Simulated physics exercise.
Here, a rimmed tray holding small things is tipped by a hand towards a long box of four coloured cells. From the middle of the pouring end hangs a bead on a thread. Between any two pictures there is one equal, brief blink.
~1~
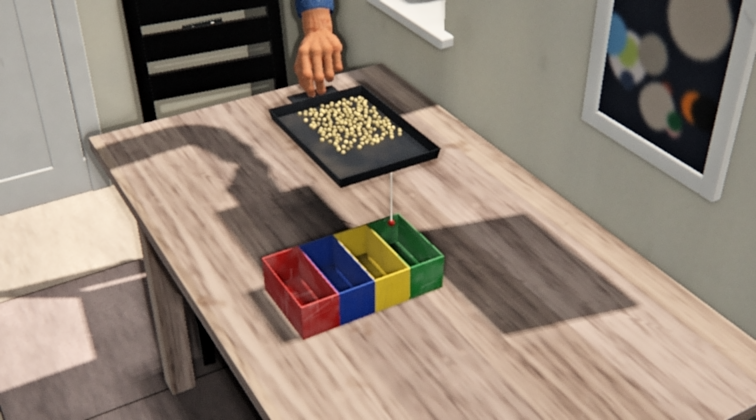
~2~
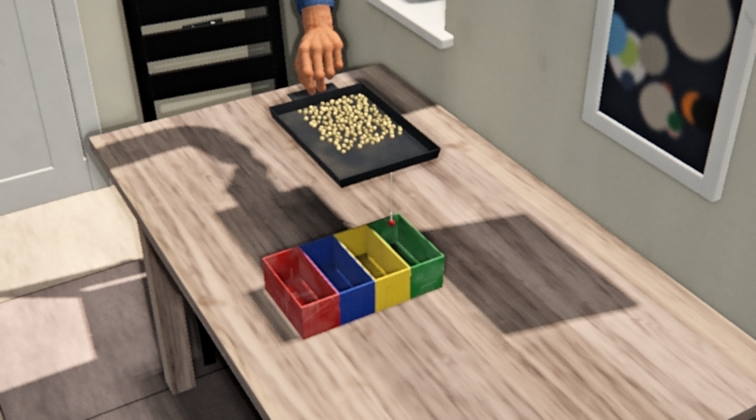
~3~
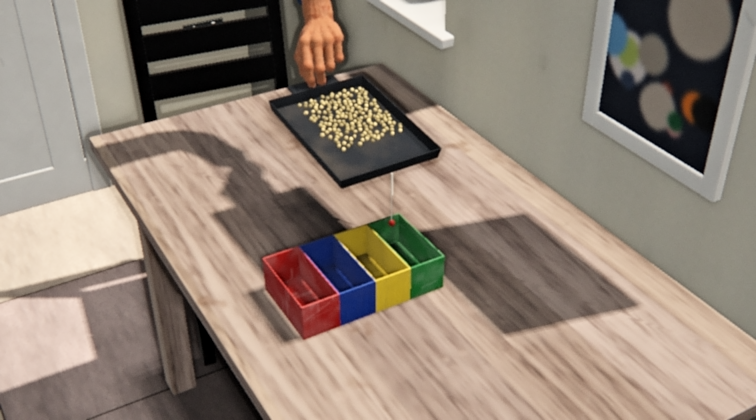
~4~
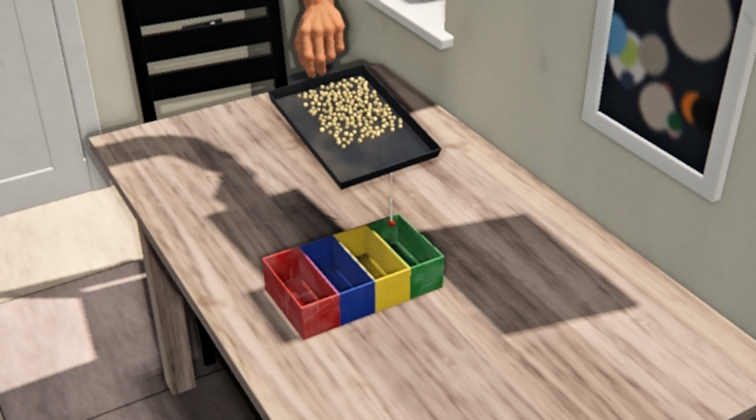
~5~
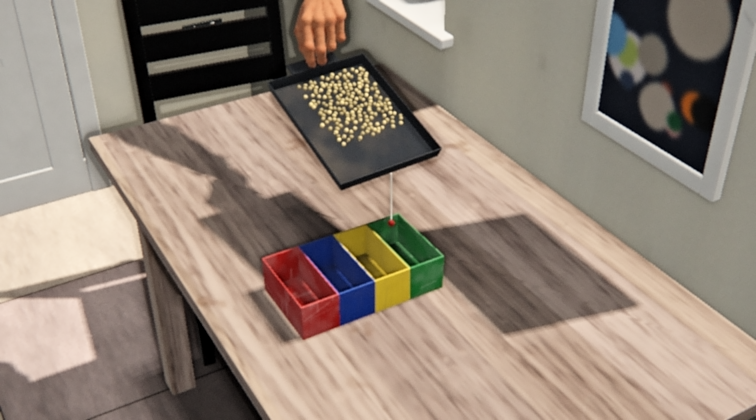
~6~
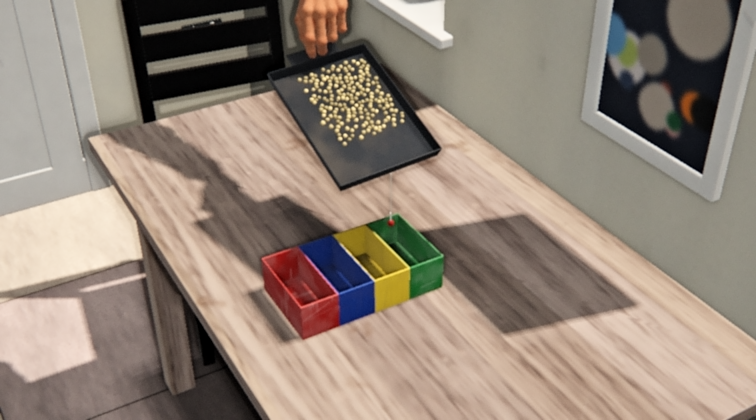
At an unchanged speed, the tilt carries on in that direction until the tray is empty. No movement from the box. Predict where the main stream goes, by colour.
I would say into the yellow one.
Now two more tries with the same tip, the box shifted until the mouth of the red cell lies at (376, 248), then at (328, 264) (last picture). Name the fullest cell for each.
At the first place the cell in red, at the second that blue cell.
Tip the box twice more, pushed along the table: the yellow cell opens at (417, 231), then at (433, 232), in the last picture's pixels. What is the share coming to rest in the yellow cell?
That makes 10 per cent, followed by 0 per cent.
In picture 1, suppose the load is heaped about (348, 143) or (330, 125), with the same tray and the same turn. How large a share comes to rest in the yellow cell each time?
Roughly 60 per cent, then roughly 60 per cent.
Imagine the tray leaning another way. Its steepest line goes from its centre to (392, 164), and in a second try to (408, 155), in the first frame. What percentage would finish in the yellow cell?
Roughly 0 percent, then 0 percent.
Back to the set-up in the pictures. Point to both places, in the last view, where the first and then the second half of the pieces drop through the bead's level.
The opening half passes (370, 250), the closing half (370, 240).
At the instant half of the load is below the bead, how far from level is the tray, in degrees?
About 105 degrees.
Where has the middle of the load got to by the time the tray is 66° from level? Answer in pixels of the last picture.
The load's middle is around (368, 183).
Just after the last frame, tray tipped steeply; roughly two thirds on the tray; about a tenth in the yellow cell; about a tenth in the blue cell; just a few in the green cell; roughly a quarter falling or outside the box.
A moment on, tray tipped past a quarter turn; roughly a quarter on the tray; roughly a quarter in the yellow cell; about a tenth in the blue cell; about a tenth in the green cell; roughly a third falling or outside the box.
Further on, tray tipped past a quarter turn; roughly half in the yellow cell; roughly a quarter in the blue cell; roughly a quarter in the green cell; just a few in the red cell; just a few falling or outside the box.
When it is over, tray tipped past a quarter turn; roughly half in the yellow cell; roughly a quarter in the blue cell; roughly a quarter in the green cell; just a few in the red cell; just a few outside the box.
